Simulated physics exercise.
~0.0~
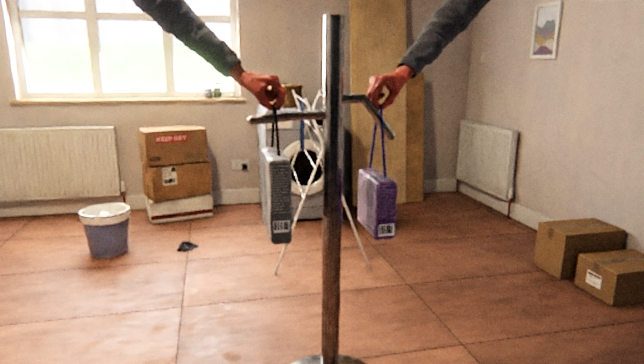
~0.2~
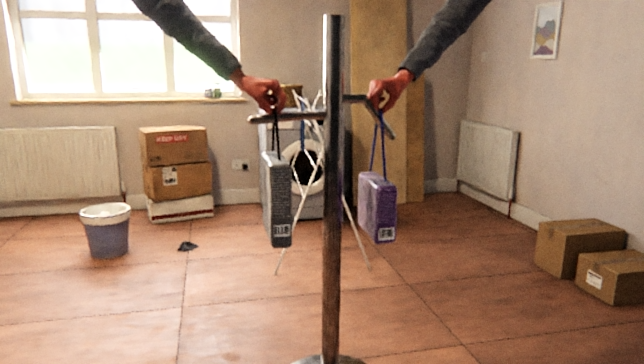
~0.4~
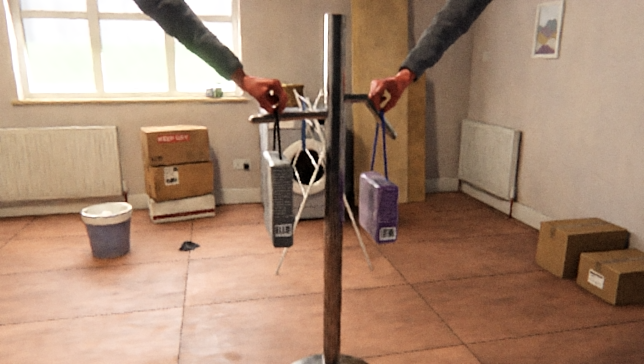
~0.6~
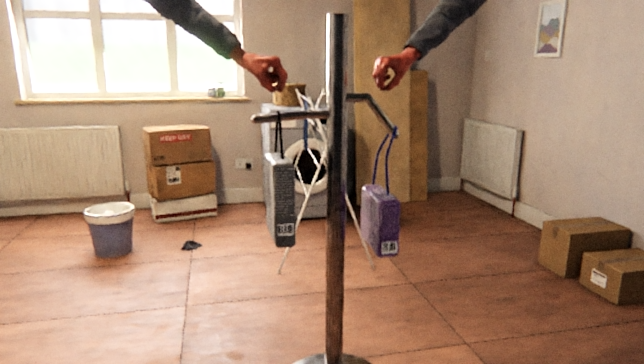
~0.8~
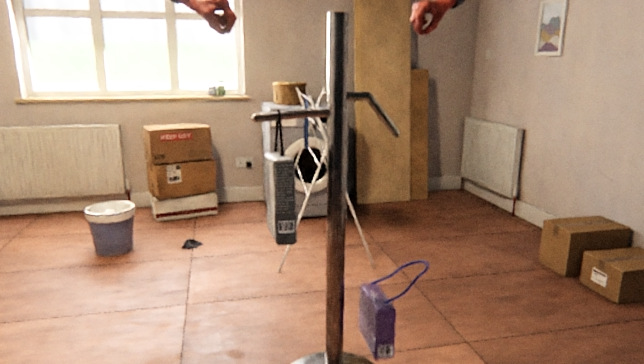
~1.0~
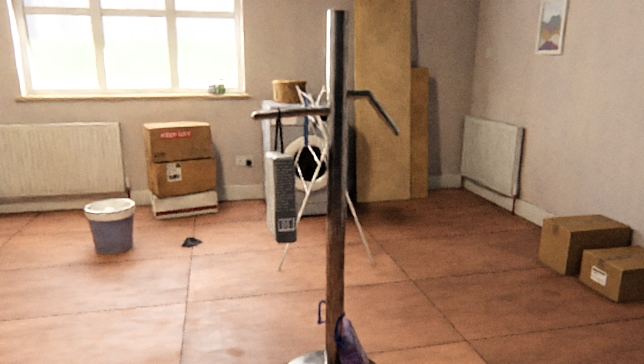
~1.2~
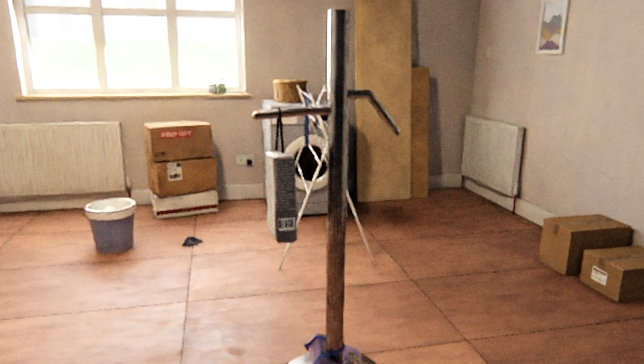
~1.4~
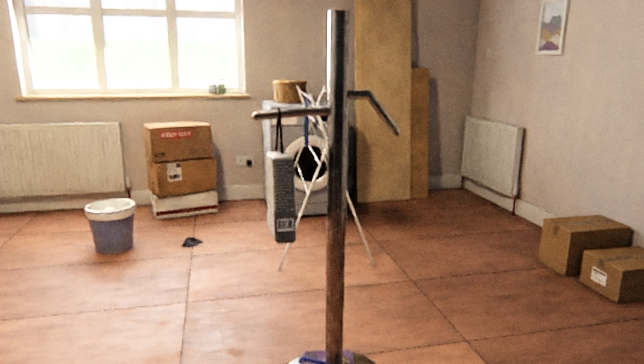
A purple bag slides off its sloping peg to the floor after hands release both bags.
